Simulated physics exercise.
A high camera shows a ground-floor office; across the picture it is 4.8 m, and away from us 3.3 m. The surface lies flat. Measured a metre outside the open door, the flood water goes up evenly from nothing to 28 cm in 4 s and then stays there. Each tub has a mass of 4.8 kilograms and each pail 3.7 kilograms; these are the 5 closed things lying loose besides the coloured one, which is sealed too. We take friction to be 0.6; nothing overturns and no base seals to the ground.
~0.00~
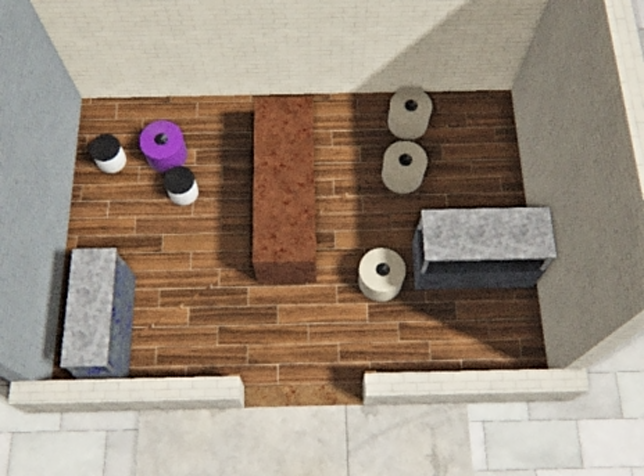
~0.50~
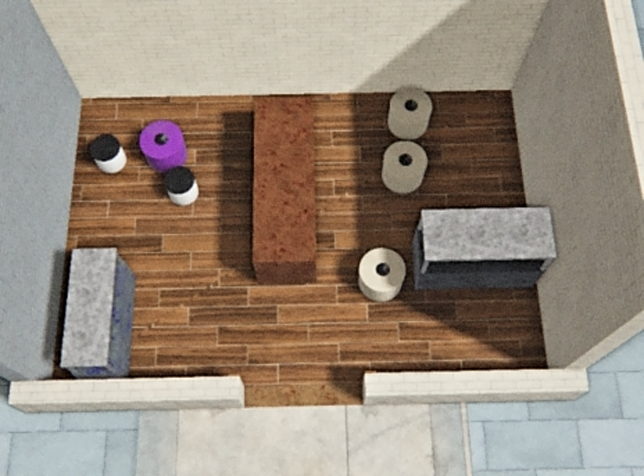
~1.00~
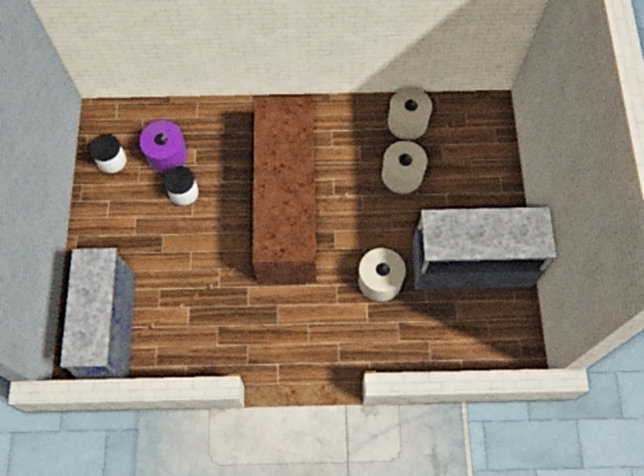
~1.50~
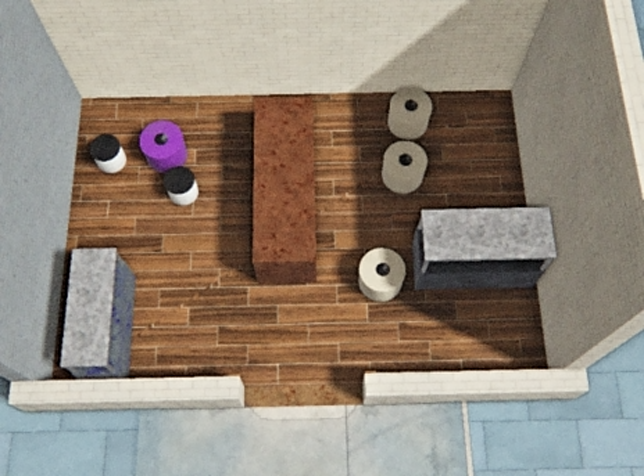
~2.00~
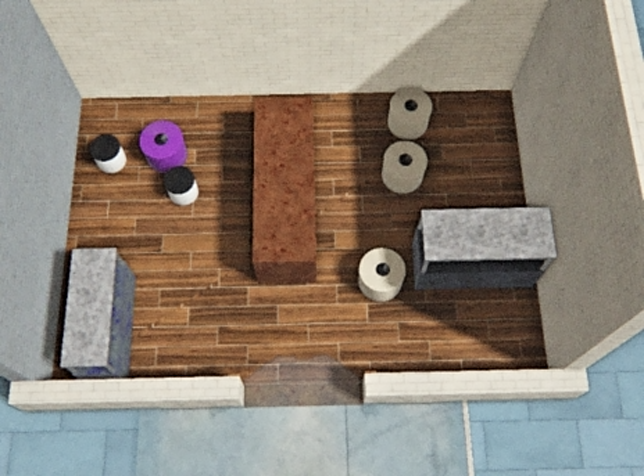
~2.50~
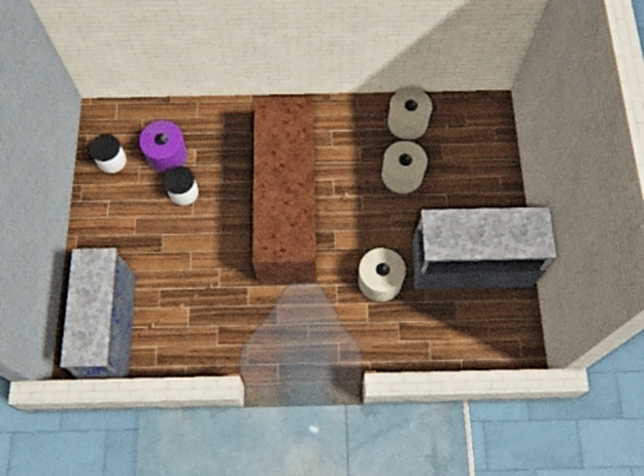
A long reddish-brown block stands in the middle of a wood-floored, pale-walled office, seen from high above and in front by a still camera. A purple tub sits at the left between two white, black-topped containers, with three beige ones at the right and a grey-topped unit on either side. Bluish water spreads over the paving outside, then enters through the front opening and fans thinly across the floor, while the objects stay put.
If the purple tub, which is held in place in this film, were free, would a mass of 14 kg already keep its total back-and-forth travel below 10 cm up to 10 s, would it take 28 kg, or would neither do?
Prediction: Only the greater amount steadies it.
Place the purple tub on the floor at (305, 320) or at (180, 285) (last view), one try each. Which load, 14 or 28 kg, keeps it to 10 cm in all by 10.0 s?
No load; heavier load only.
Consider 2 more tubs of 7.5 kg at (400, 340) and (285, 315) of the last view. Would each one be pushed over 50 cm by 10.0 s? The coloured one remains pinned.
Well, below half a metre and then beyond half a metre.
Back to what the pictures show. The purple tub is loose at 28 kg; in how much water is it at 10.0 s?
Something like 9 centimetres.
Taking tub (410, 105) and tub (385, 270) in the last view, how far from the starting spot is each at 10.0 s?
They sit 100 cm and 200 cm away, in the order given.
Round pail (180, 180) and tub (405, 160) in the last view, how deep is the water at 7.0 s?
Depth approx. 4 cm / 12 cm.
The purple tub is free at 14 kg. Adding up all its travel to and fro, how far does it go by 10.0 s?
It covers about 50 cm altogether.
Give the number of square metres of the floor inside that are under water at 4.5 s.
Wet: Near 8.0 m2.
After 3.5 s the purple tub would be 0 cm from its start with 14 kg and 0 cm from its start with 28 kg; 0 cm of water round it then.
After 4.5 s the purple tub would be 0 cm from its start with 14 kg and 0 cm from its start with 28 kg; 0 cm of water round it then.
After 7.0 s the purple tub would be 0 cm from its start with 14 kg and 0 cm from its start with 28 kg; 6 cm of water round it then.
After 10.0 s the purple tub would be 7 cm from its start with 14 kg and 0 cm from its start with 28 kg; 9 cm of water round it then.
